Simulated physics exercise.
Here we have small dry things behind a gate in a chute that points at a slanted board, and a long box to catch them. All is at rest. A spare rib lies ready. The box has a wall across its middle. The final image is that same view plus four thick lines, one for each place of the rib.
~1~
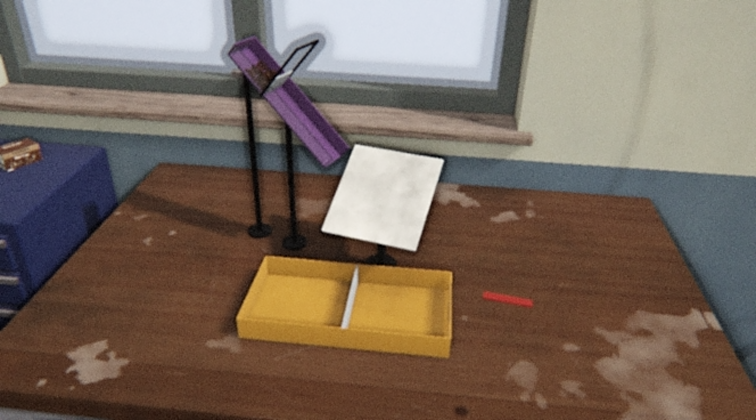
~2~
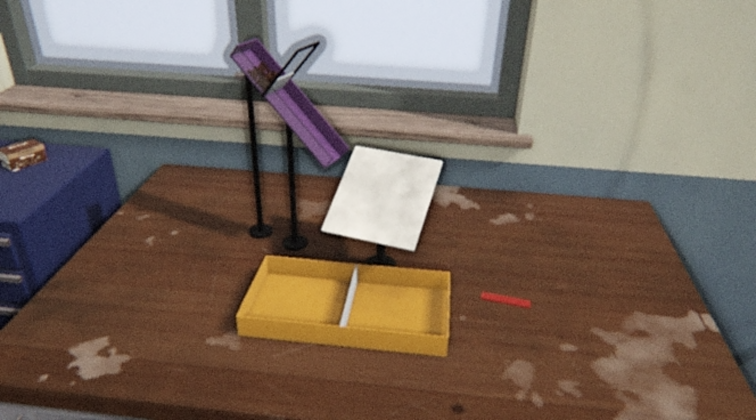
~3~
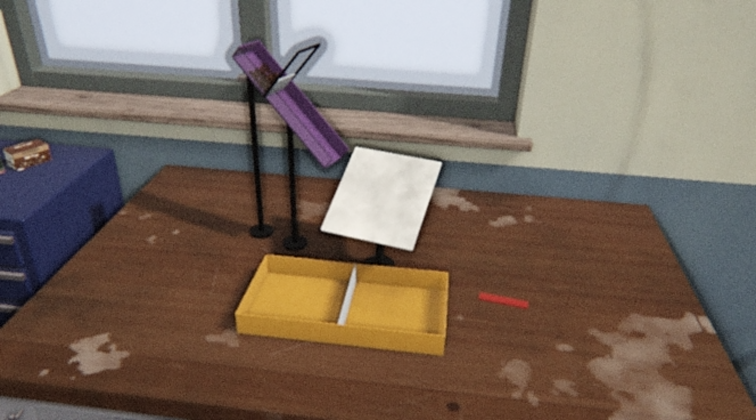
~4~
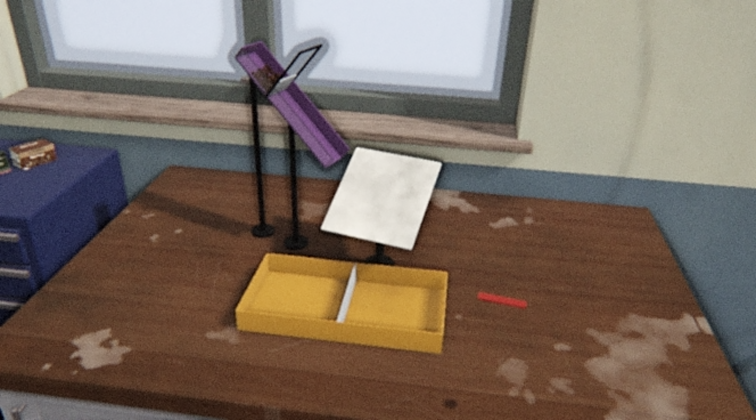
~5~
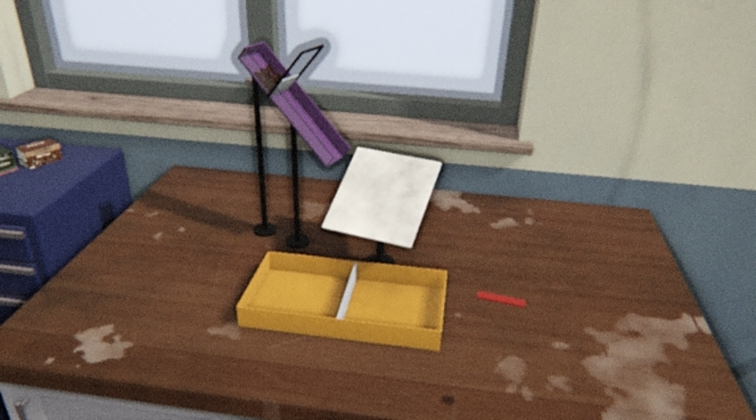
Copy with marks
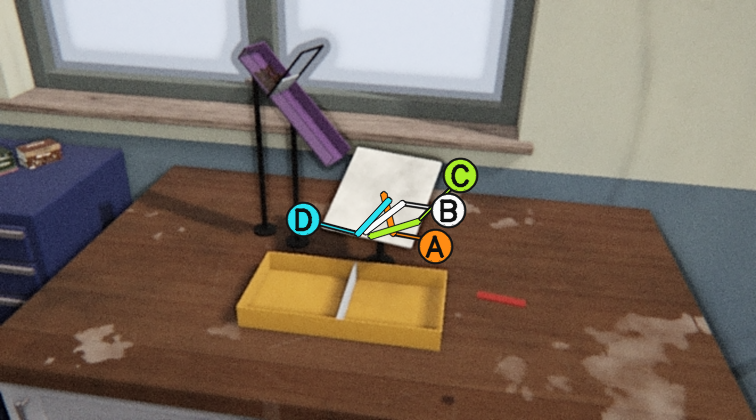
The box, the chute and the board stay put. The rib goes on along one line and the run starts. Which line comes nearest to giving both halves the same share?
C beats the others.
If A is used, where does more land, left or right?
Right.
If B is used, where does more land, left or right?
More lands on the left.
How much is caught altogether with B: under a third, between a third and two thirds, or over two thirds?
It is over two thirds.
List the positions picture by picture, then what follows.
Load behind the gate (268, 76), allspice berries; lip of the chute (333, 162), sloping fairly steeply, in the first picture.
Middle of the board (383, 195), tilted fairly steeply; middle of its low edge (366, 240); of its high edge (398, 153), in the second picture.
Front corners of the box (236, 314) and (444, 336); front end of its middle wall (339, 325); gate still shut (285, 79), in the third picture.
Middle of the load (273, 79); lip (333, 163), in the fourth picture.
Middle of the load (275, 79); lip (335, 162), in the fifth picture.
On the marked copy, line A from (383, 194) to (393, 233); line B from (402, 203) to (365, 231); line C from (417, 221) to (371, 236); line D from (388, 200) to (357, 233).
With A, of what is caught, roughly a quarter in the left half, the larger part in the right.
With B, of what is caught, the larger part in the left half, about a tenth in the right.
With C, of what is caught, roughly two thirds in the left half, roughly a third in the right.
With D, of what is caught, almost all in the left half, about a tenth in the right.
